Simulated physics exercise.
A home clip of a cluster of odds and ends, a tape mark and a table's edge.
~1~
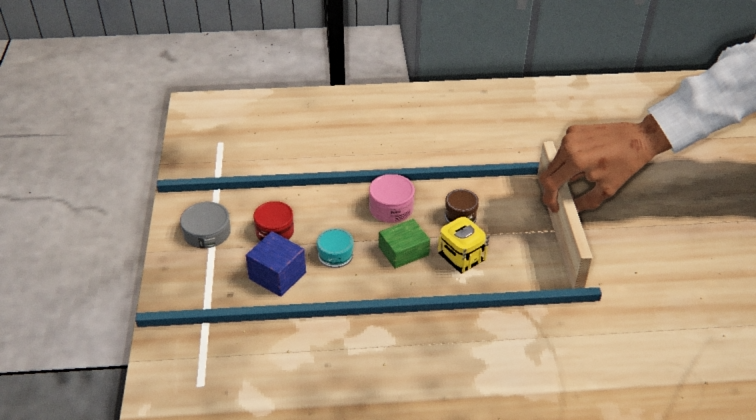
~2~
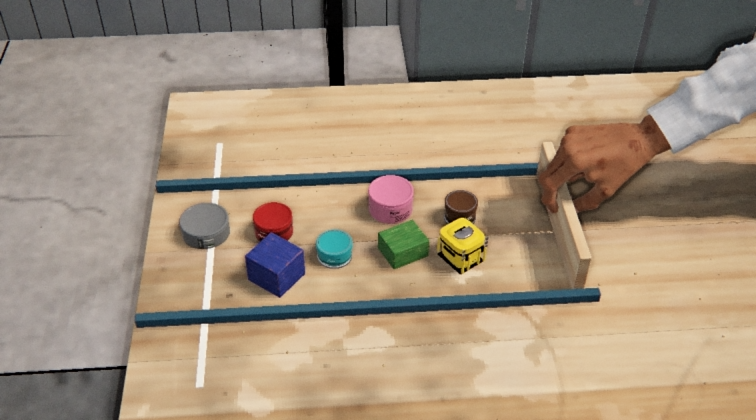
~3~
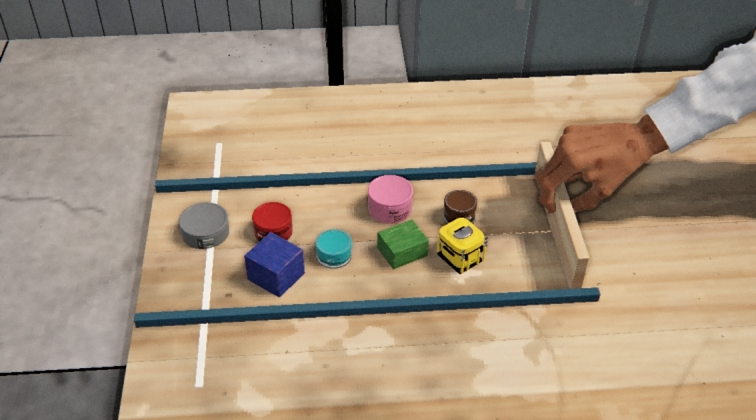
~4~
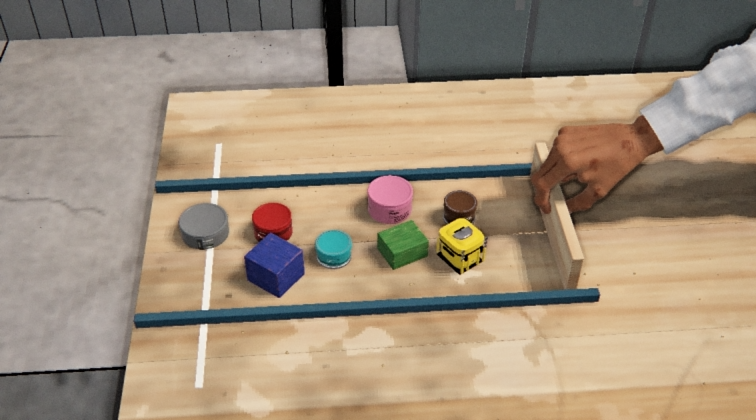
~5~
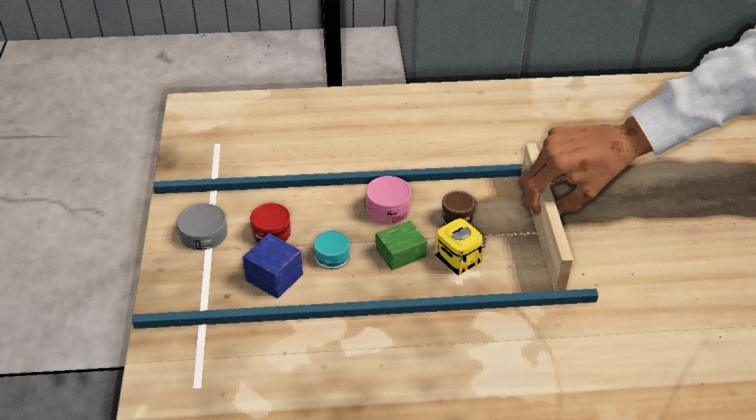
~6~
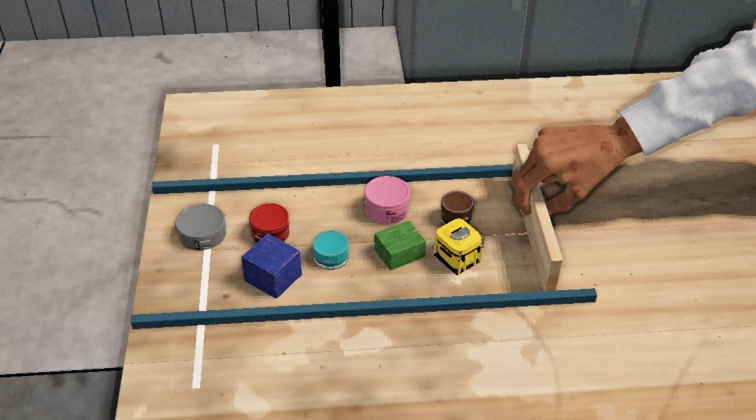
A hand slides a wooden board slightly left toward small tubs and blocks on a table.
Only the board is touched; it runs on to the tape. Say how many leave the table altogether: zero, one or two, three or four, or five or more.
The number that fall off is one or two.
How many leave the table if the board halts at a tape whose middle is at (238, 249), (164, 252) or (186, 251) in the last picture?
In that order 0, 4 and 4.
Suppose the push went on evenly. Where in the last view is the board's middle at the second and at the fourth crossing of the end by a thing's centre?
Its middle is around (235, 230) and later (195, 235).
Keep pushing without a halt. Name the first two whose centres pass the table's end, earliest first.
They are the grey tub, then the turquoise tin.
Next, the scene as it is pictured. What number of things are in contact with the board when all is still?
4 of them.
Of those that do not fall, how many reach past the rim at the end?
It comes to 2.
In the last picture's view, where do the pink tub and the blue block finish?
About (188, 198), and the other about (180, 288).
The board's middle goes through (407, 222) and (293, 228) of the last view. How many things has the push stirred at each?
First 5, then 8.
Soon after, none off yet; grey tub at rest near (201, 227); red tub at rest near (270, 225); blue block at rest near (272, 266).
Then, none off yet; grey tub moving near (197, 225); red tub moved a little near (254, 221); blue block moved a little near (253, 275).
At rest, the number that fall off is one or two; fallen, turquoise tin and grey tub.
